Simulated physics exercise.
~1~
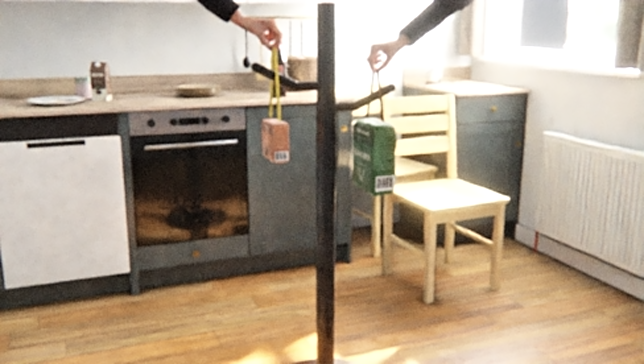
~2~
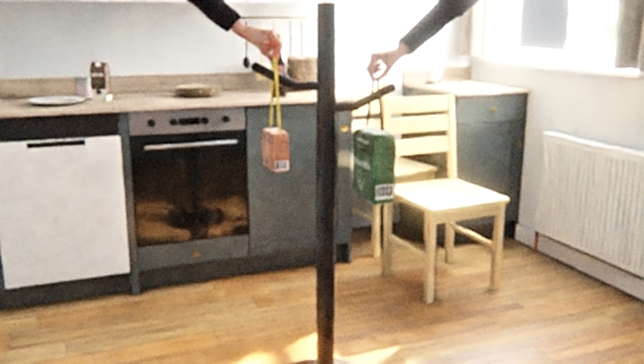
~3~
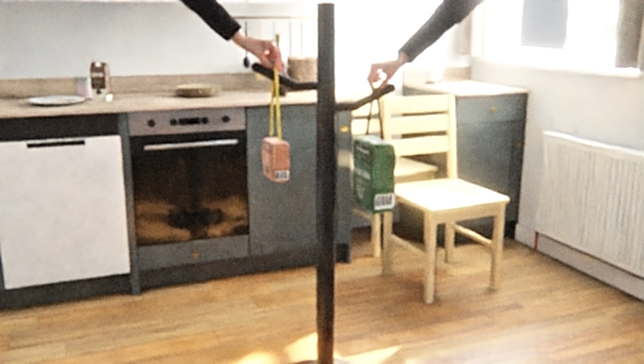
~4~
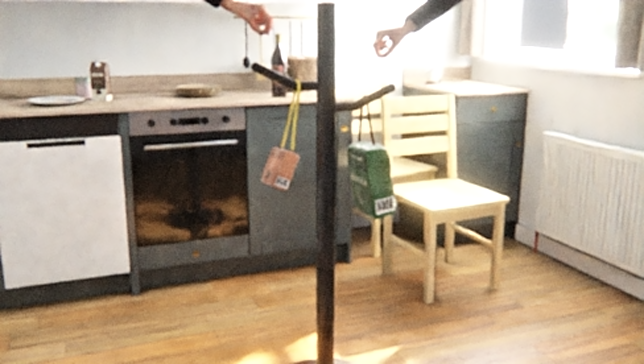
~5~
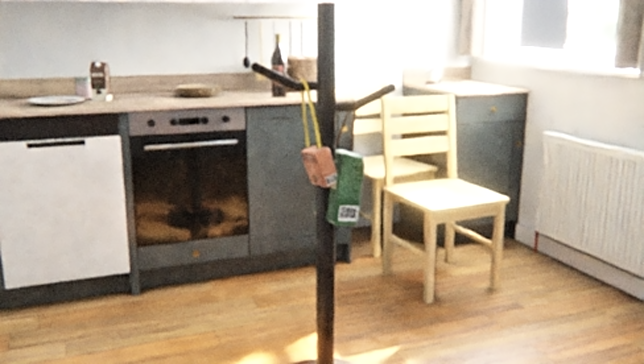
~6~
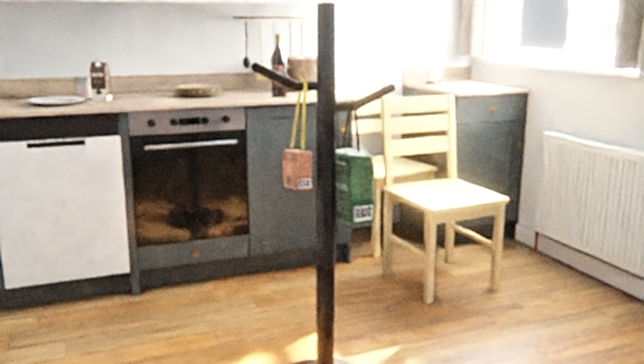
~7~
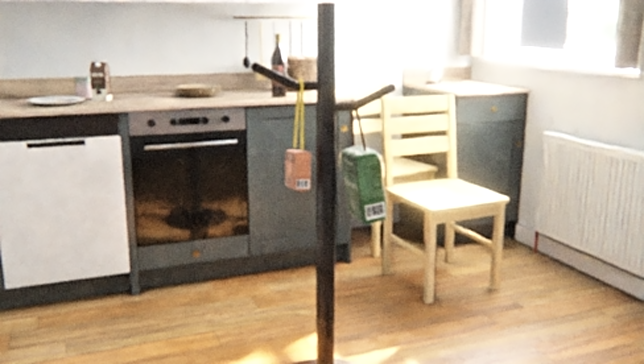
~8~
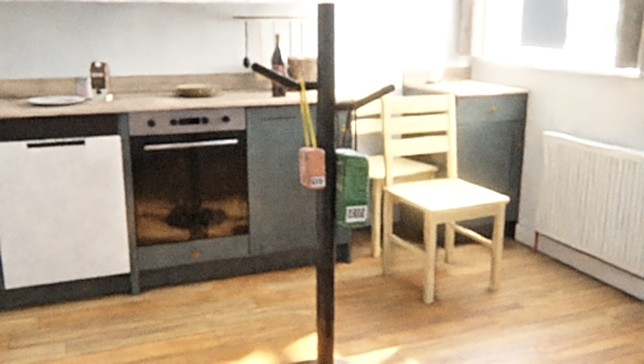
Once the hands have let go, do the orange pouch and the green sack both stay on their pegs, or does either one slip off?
Both stay on. The orange pouch keeps hanging from the left peg and the green sack from the right one.
